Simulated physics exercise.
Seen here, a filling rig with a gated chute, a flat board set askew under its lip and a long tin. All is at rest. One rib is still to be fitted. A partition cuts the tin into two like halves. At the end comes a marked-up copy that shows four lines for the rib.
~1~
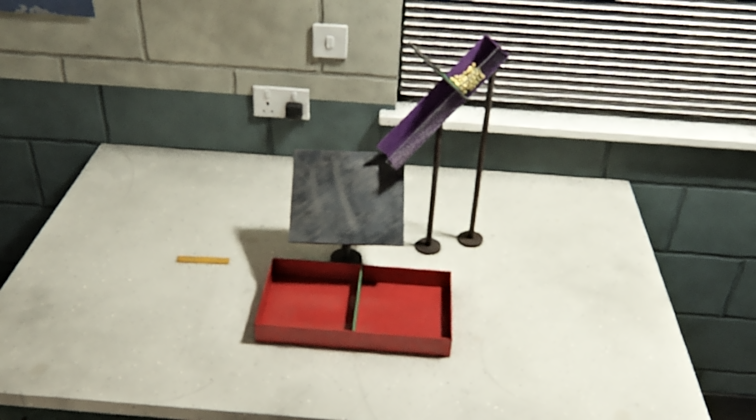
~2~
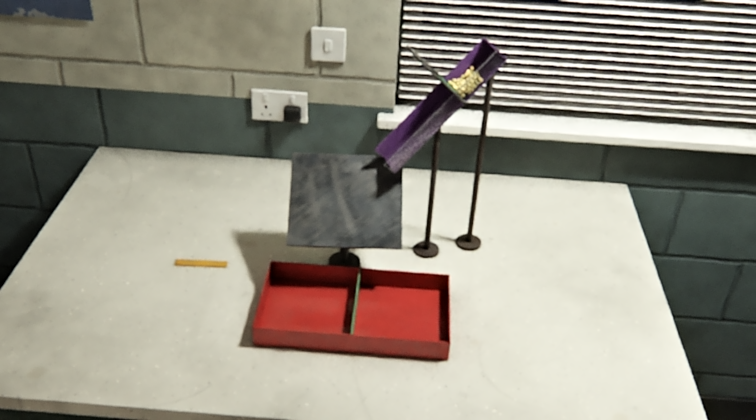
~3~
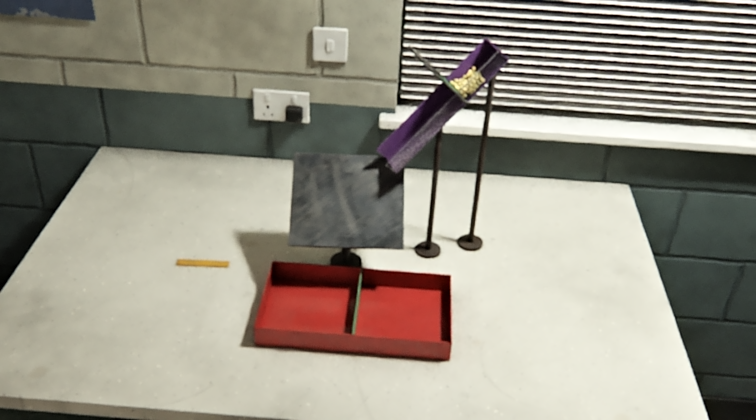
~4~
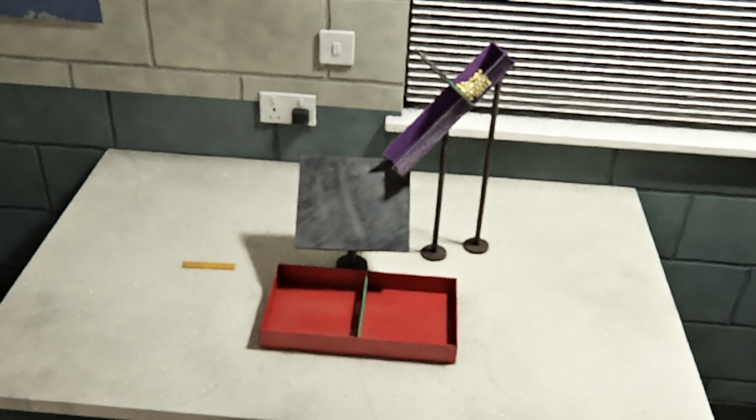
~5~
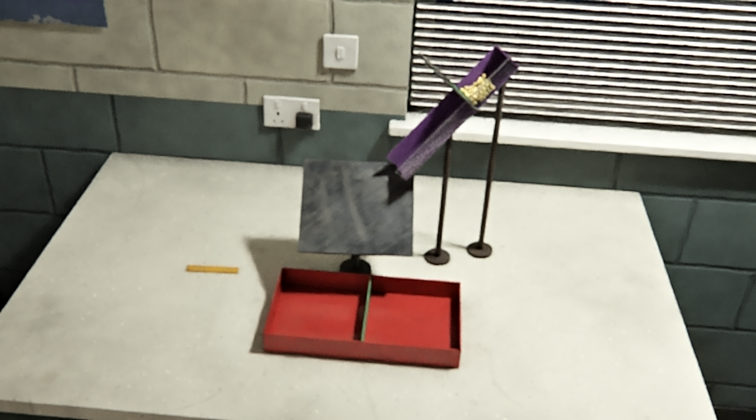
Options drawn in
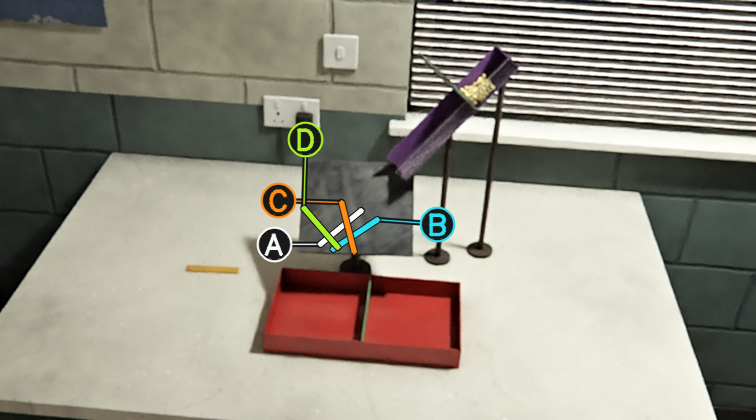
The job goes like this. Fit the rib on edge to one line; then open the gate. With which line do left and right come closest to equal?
It is C.
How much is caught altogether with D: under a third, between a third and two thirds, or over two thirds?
It is over two thirds.
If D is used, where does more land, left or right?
The left half.
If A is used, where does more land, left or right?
Left.
On the marked copy, line A from (361, 210) to (320, 244); line B from (377, 219) to (332, 249); line C from (341, 202) to (354, 251); line D from (303, 208) to (337, 247).
With A, of what is caught, nearly all in the left half, a small part in the right.
With B, of what is caught, nearly all in the left half, a small part in the right.
With C, of what is caught, about two thirds in the left half, about a third in the right.
With D, of what is caught, nearly all in the left half, a small part in the right.
